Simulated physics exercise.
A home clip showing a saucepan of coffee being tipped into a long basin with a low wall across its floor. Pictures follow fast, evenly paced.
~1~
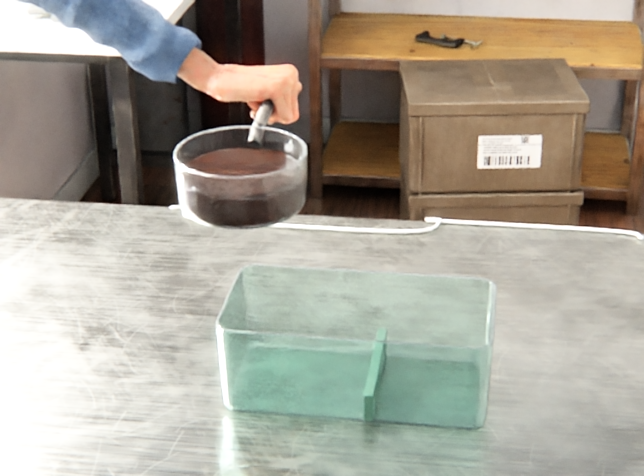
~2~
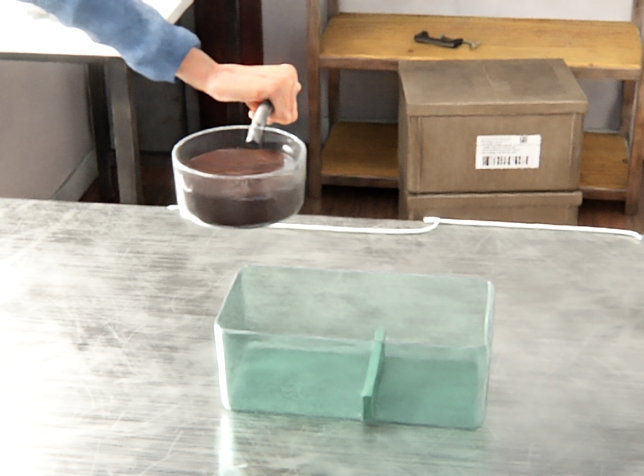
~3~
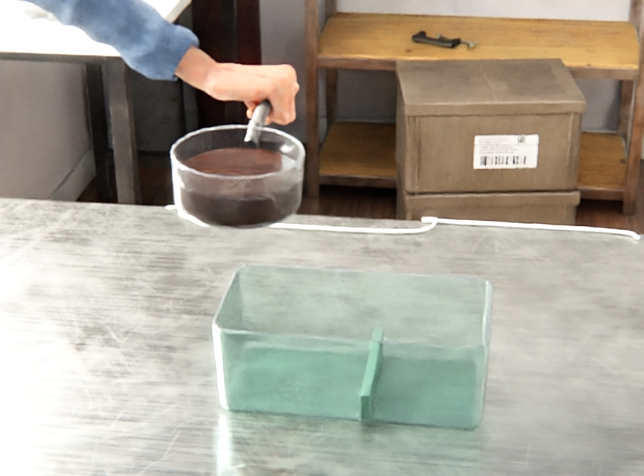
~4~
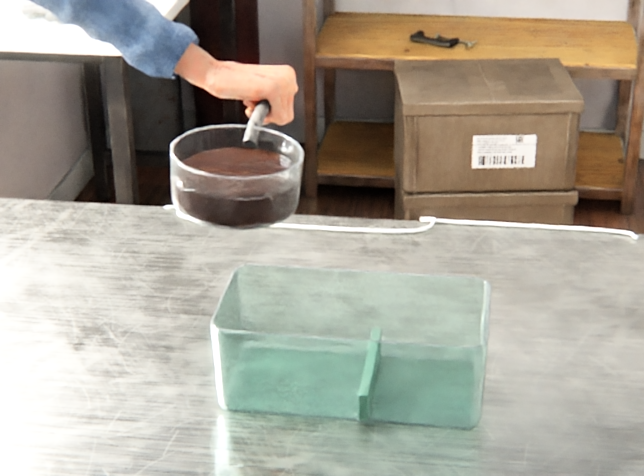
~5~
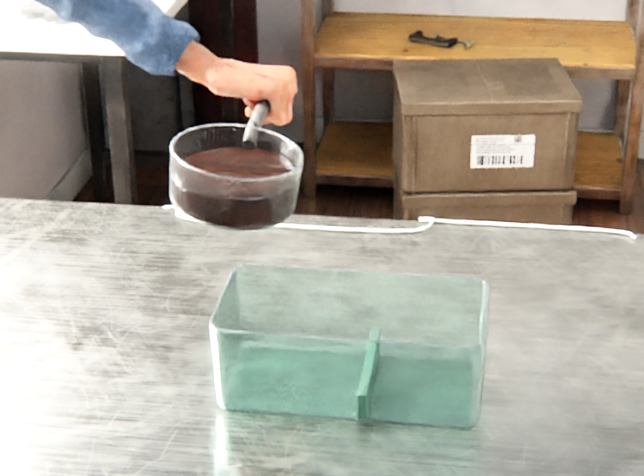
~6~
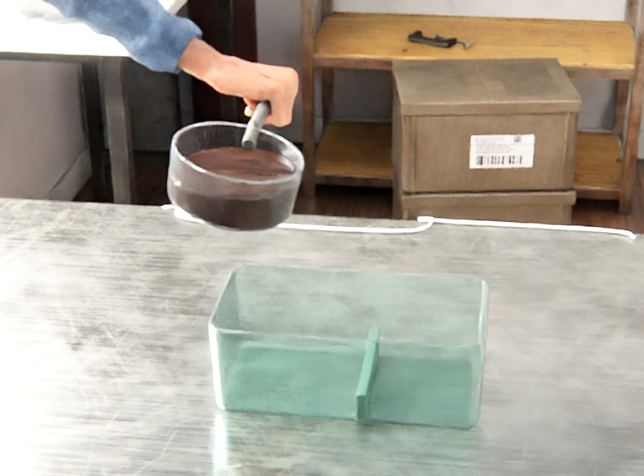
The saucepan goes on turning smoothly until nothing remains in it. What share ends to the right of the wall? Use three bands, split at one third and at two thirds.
Under a third ends up there.
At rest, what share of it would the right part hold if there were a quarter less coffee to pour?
Estimated share: Close to 5 per cent.
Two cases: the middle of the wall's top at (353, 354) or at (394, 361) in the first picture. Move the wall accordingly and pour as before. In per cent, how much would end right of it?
With the first placement it is 50 %, with the second 5 %.
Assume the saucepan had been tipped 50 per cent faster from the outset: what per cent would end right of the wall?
About 15 %.
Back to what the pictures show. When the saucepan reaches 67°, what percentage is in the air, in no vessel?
Airborne fraction: Approx. 35 %.
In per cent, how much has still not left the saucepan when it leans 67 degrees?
I'd reckon near 55 percent is still held at that tilt.
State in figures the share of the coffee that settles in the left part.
Close to 75 per cent.
A moment on, the saucepan is tipped part way and 57 per cent is still to pour, 6 is left of the wall and 0 right of it.
Next, the saucepan is tipped on its side and 12 per cent is still to pour, 56 is left of the wall and 19 right of it.
Then the saucepan is tipped right over and 1 per cent is still to pour, 75 is left of the wall and 21 right of it.
Later the saucepan is tipped right over and 0 per cent is still to pour, 77 is left of the wall and 22 right of it.
In the end 77 per cent lies left of the wall, 22 right of it and 1 outside.
